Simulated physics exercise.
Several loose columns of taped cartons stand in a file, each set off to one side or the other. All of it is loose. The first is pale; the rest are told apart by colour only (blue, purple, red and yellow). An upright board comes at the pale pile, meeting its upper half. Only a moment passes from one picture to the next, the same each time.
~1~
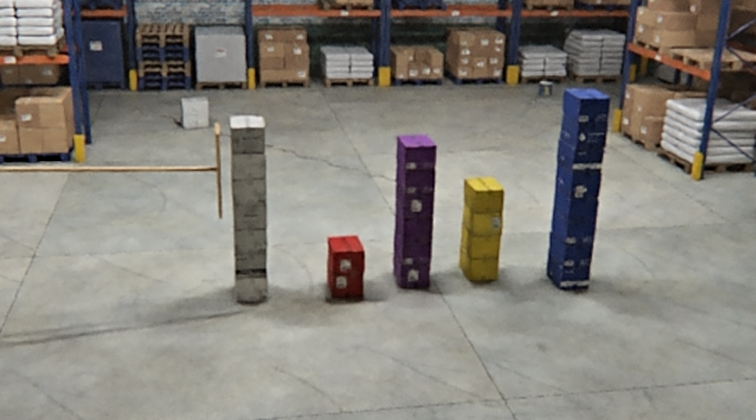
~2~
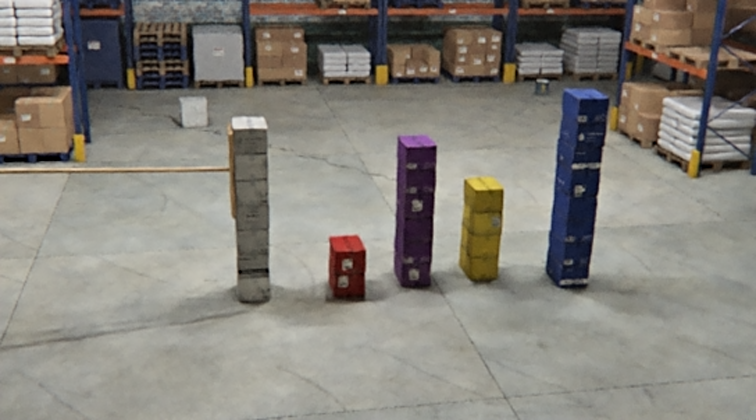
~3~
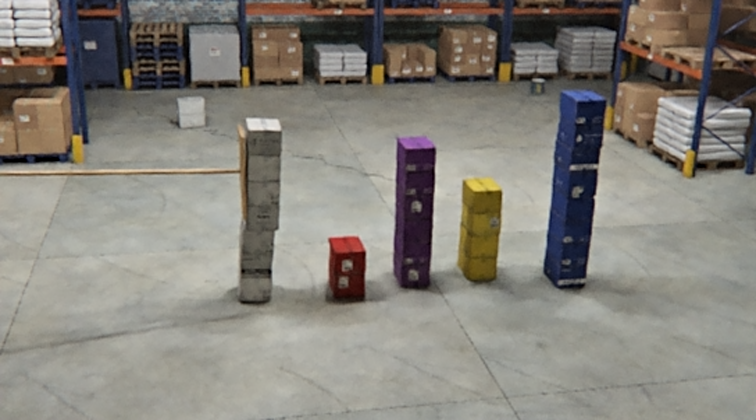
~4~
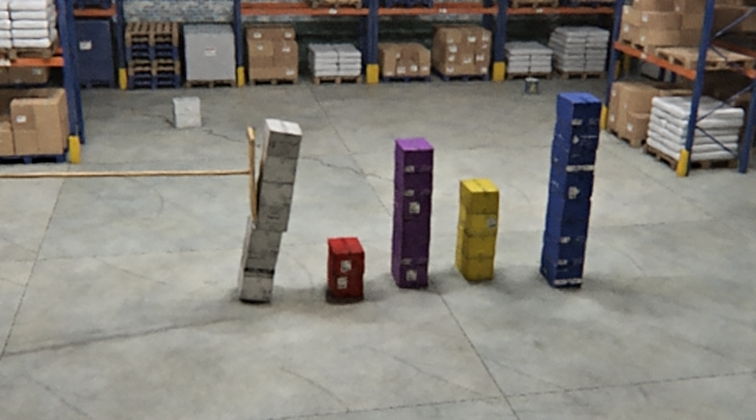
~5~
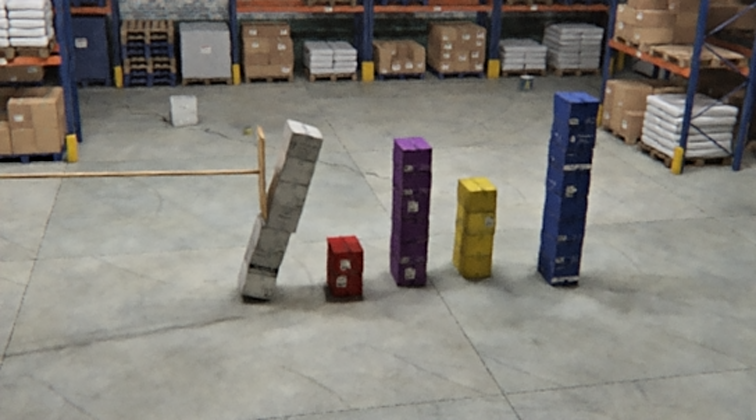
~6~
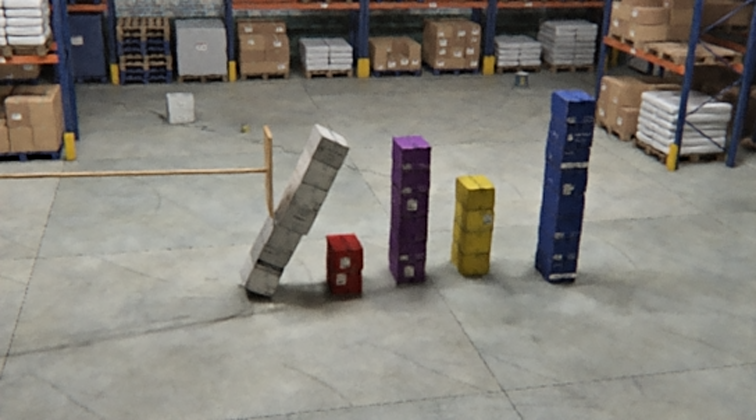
Pale column of stacked cartons leaning right as an upright board pushes its upper half, red, purple, yellow and blue stacks standing undisturbed.
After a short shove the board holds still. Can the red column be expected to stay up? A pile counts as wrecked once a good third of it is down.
In the end the red column mostly stays up.
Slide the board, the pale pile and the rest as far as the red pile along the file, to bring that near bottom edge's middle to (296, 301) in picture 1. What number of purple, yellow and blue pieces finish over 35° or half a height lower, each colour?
Purple 0, yellow 0, blue 0.
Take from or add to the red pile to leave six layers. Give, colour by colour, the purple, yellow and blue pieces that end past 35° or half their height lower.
Purple 6, yellow 3, blue 0.
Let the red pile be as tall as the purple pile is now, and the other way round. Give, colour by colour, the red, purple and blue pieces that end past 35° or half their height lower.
Pile by pile, red 6, purple 1, blue 0.
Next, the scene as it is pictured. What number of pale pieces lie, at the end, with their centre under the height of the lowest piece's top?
4 of them.
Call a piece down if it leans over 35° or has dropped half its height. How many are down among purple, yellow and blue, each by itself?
Purple 5, yellow 3, blue 0.
Soon after the last picture, 7 of the pale pile down; none of the 2 red cartons down (0 of 20 in all colours); top red carton unmoved.
A little later, 7 of the pale pile down; none of the 2 red cartons down (1 of 20 in all colours); top red carton shifted a little; top purple carton on its side.
Later still, 7 of the pale pile down; none of the 2 red cartons down (8 of 20 in all colours); top red carton shifted a little; top purple carton on its side.
At rest, 7 of the pale pile down; none of the 2 red cartons down (8 of 20 in all colours); top red carton shifted a little; top yellow carton on its side. As the last picture would show them, middles, top red carton near (350, 252), top yellow carton near (541, 236).
